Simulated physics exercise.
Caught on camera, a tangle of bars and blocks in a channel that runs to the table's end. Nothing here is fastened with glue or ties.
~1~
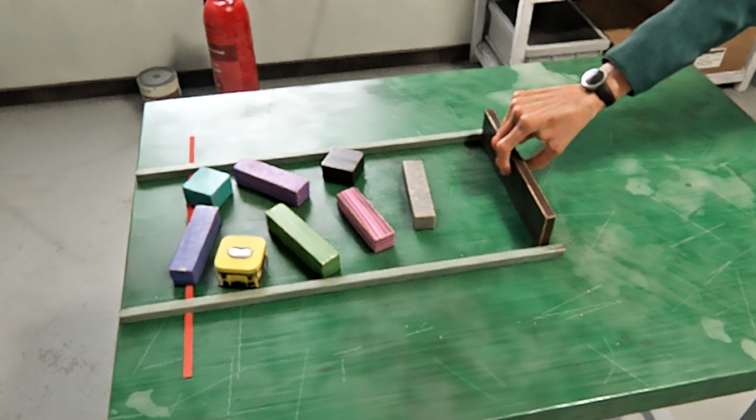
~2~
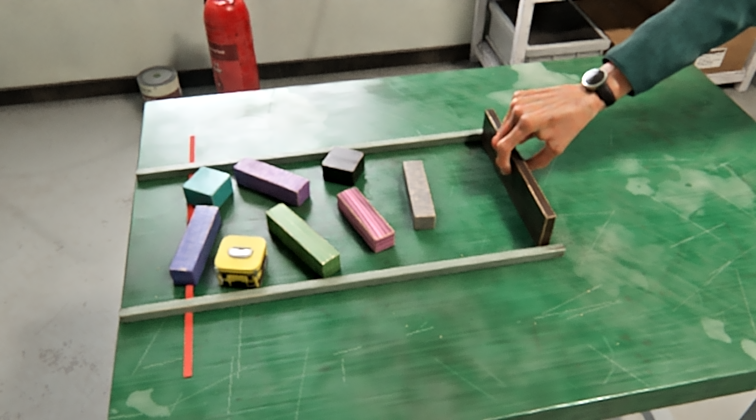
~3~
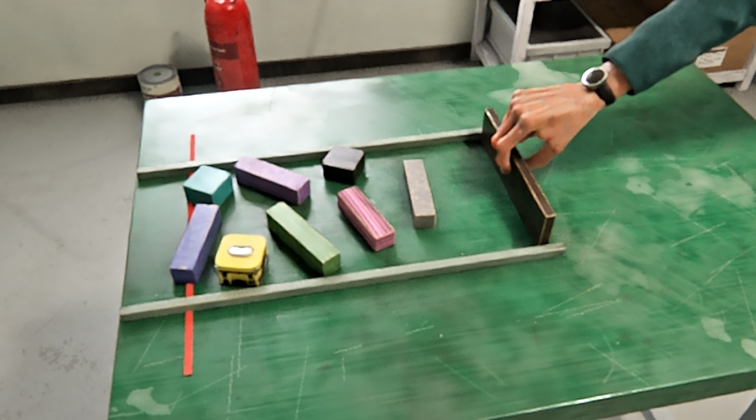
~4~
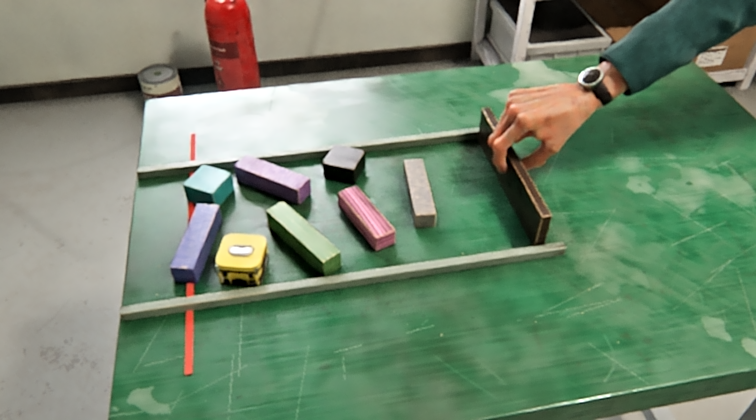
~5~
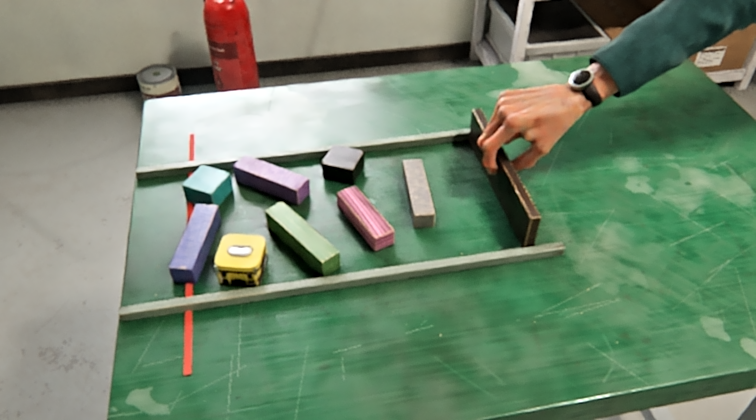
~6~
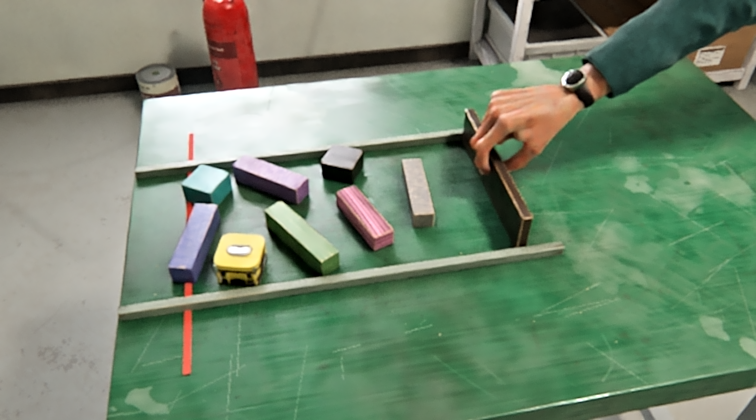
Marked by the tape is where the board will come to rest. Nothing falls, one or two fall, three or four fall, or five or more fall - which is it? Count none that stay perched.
Off the edge: Three or four.
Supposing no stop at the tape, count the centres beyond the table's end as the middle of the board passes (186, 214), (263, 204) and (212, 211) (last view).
3, 0 and 1.
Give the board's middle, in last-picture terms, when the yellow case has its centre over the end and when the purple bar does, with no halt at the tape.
First near (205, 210), second near (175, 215).
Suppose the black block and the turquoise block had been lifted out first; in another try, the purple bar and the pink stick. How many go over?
2 in the first case and 1 in the second.
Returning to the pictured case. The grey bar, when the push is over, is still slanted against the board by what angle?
Angle: Around 0°.
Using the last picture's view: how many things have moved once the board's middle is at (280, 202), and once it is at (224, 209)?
The first count is 8, and then it's 8.
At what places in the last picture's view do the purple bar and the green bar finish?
One ends up near (142, 196) and the other near (131, 266).
A little later, none off yet; blue bar at rest near (196, 242); turquoise block at rest near (207, 187); yellow case at rest near (241, 260).
Next, none off yet; blue bar moving near (184, 242); turquoise block moving near (200, 189); yellow case shifted about its own width near (205, 272).
When it is over, the number that fall off is three or four; down, yellow case, turquoise block and blue bar.
